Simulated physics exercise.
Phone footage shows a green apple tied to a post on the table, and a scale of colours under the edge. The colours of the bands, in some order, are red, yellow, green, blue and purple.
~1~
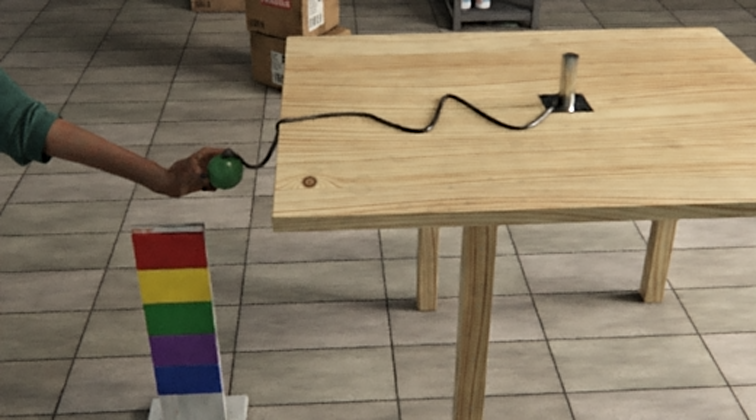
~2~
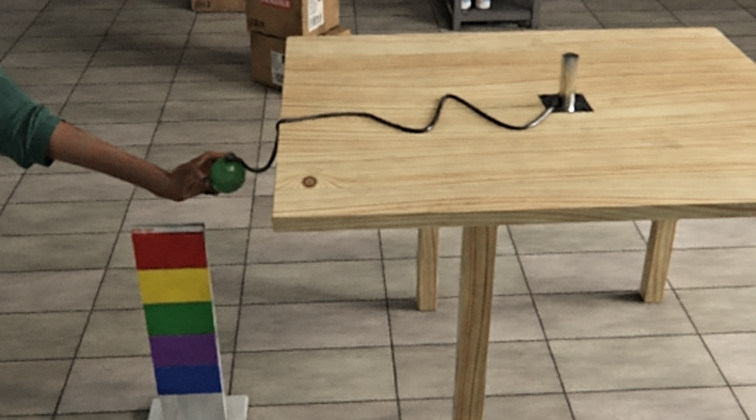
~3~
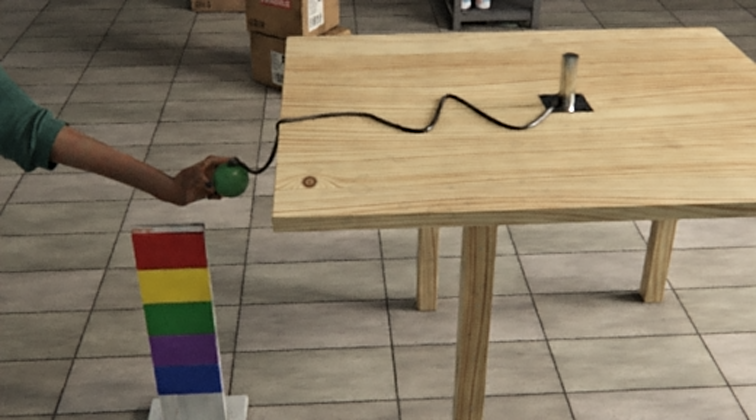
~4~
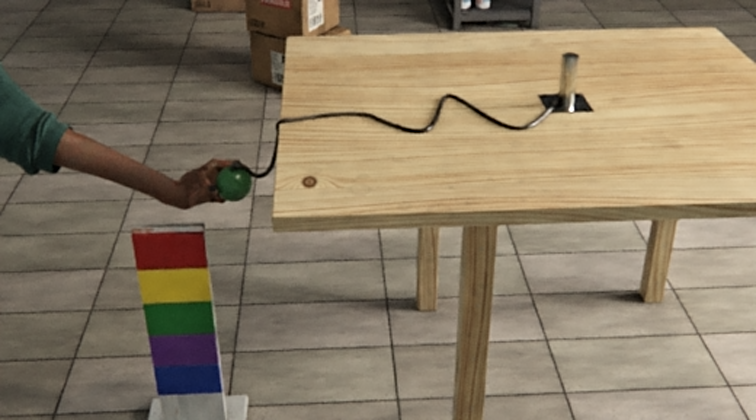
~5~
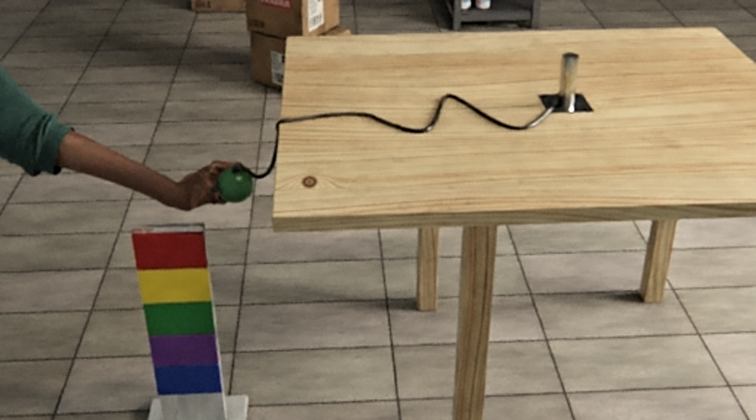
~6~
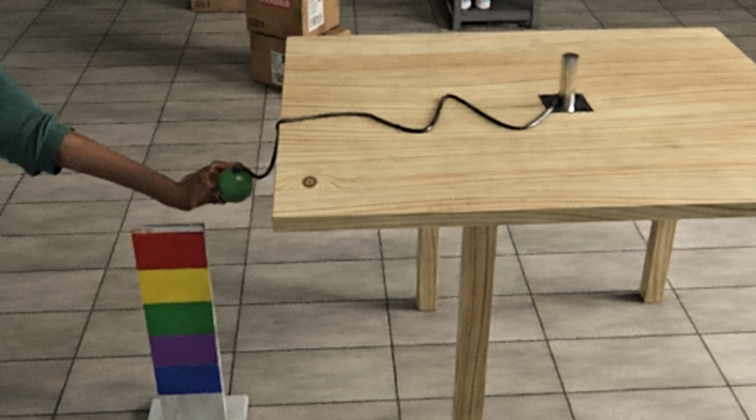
A green apple, tied by a dark cord to a post on a wooden table, shifted slightly down and right in a person's hand above a striped colour scale, then stayed nearly still.
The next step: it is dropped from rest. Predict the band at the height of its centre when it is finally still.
The purple band, level with its centre.
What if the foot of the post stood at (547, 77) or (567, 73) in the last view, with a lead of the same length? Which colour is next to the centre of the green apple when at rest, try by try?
First try: Purple; second try: Green.
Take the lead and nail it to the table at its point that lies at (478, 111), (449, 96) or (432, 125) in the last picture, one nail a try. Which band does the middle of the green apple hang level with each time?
First try green, second try yellow, third try red.
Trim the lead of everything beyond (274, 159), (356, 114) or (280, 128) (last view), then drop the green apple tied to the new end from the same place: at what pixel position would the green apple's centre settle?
I'd expect it near (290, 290) on the first try, near (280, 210) on the second and near (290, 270) on the third.
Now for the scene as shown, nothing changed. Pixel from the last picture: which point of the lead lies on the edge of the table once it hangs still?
You'll find it close to (416, 132).
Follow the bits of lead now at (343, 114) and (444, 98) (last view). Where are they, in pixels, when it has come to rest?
(284, 201) for the first, (372, 116) for the second.
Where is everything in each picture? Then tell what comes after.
In the first frame, green apple (225, 171); red (170, 252); yellow (175, 287); green (179, 319); purple (184, 351); blue (188, 381).
In the second frame, green apple (227, 176); lead through (537, 122) (473, 108) (437, 116) (378, 119) (291, 120).
In the third frame, green apple (231, 180).
In the fourth frame, green apple (234, 184); lead through (537, 122) (473, 108) (437, 116) (378, 119) (291, 120).
In the fifth frame, green apple (235, 185).
In the sixth frame, green apple (235, 185); lead through (537, 122) (473, 108) (437, 116) (378, 119) (291, 120).
Early on, apple near (291, 325); level with purple.
Midway, apple near (298, 334); level with purple.
Finally, apple near (295, 337); level with purple. Its middle rests at the purple band.
